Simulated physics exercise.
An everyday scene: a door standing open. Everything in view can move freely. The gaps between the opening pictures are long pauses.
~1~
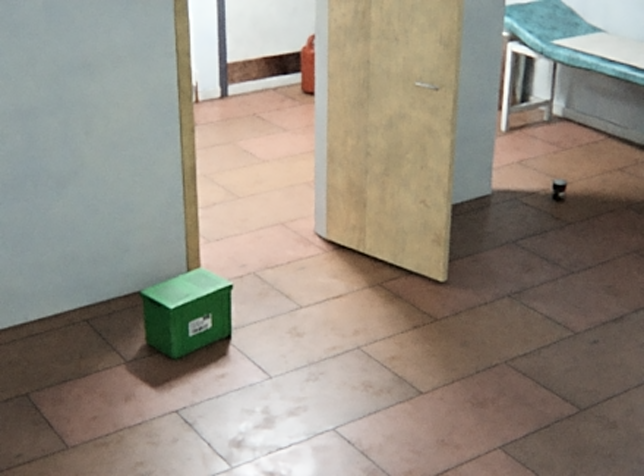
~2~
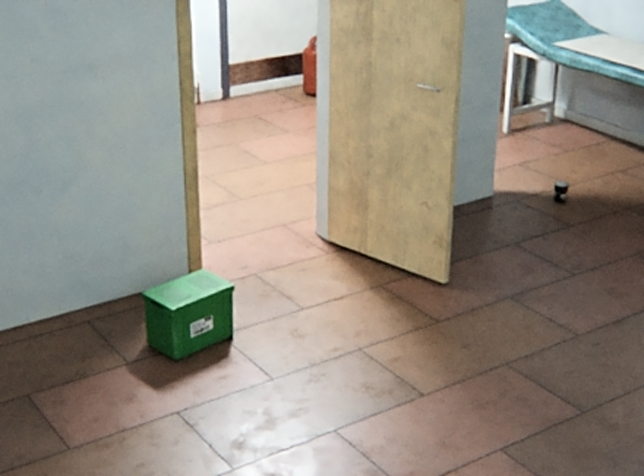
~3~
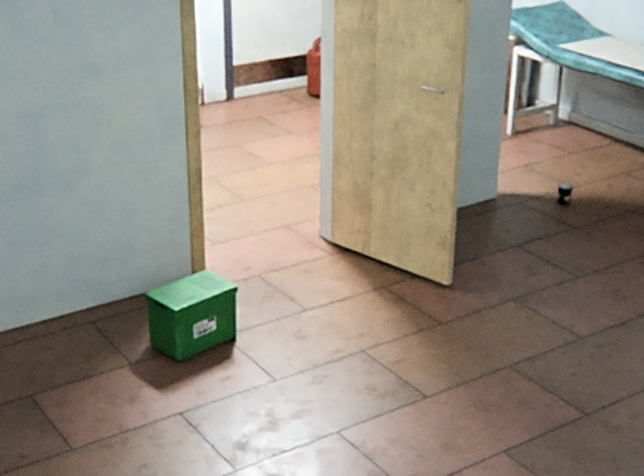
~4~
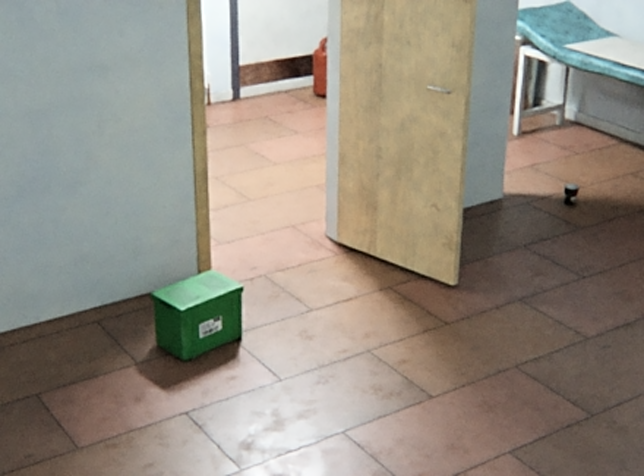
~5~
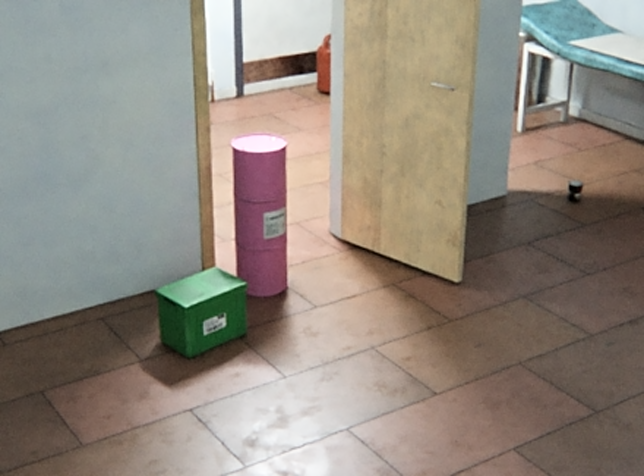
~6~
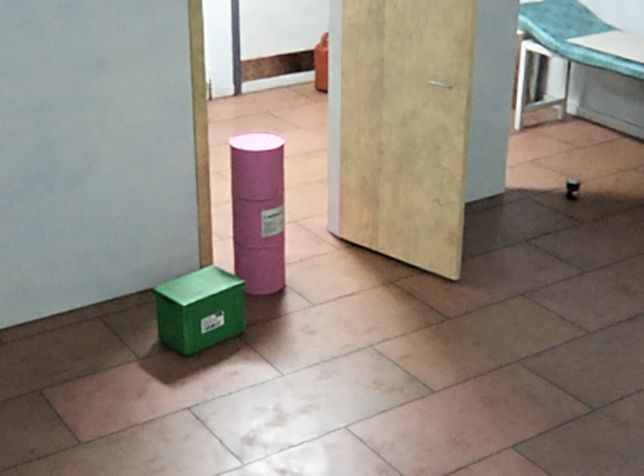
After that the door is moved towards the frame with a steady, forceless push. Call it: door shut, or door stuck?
Door stuck.
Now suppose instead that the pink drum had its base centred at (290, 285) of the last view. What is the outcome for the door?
It then hits an obstruction.
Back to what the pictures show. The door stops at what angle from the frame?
It stays open at around 30°.
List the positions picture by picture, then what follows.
The first frame shows door wide open and still; green tote (188, 313).
The second frame shows door wide open and still; green tote (190, 315).
The third frame shows door wide open and still; green tote (193, 316).
The fourth frame shows door wide open and still; green tote (199, 315).
The fifth frame shows door wide open and still; green tote (203, 312).
The sixth frame shows door wide open and still; pink drum (258, 213); green tote (201, 311).
Then, 0.60 s past the last view, open by 86°.
Then, 1.00 s past the last view, open by 62°.
Then, 1.40 s past the last view, open by 35°.
Finally, open by 30°; both still in place. Final places as the last picture's camera would see them, pink drum near (255, 213).
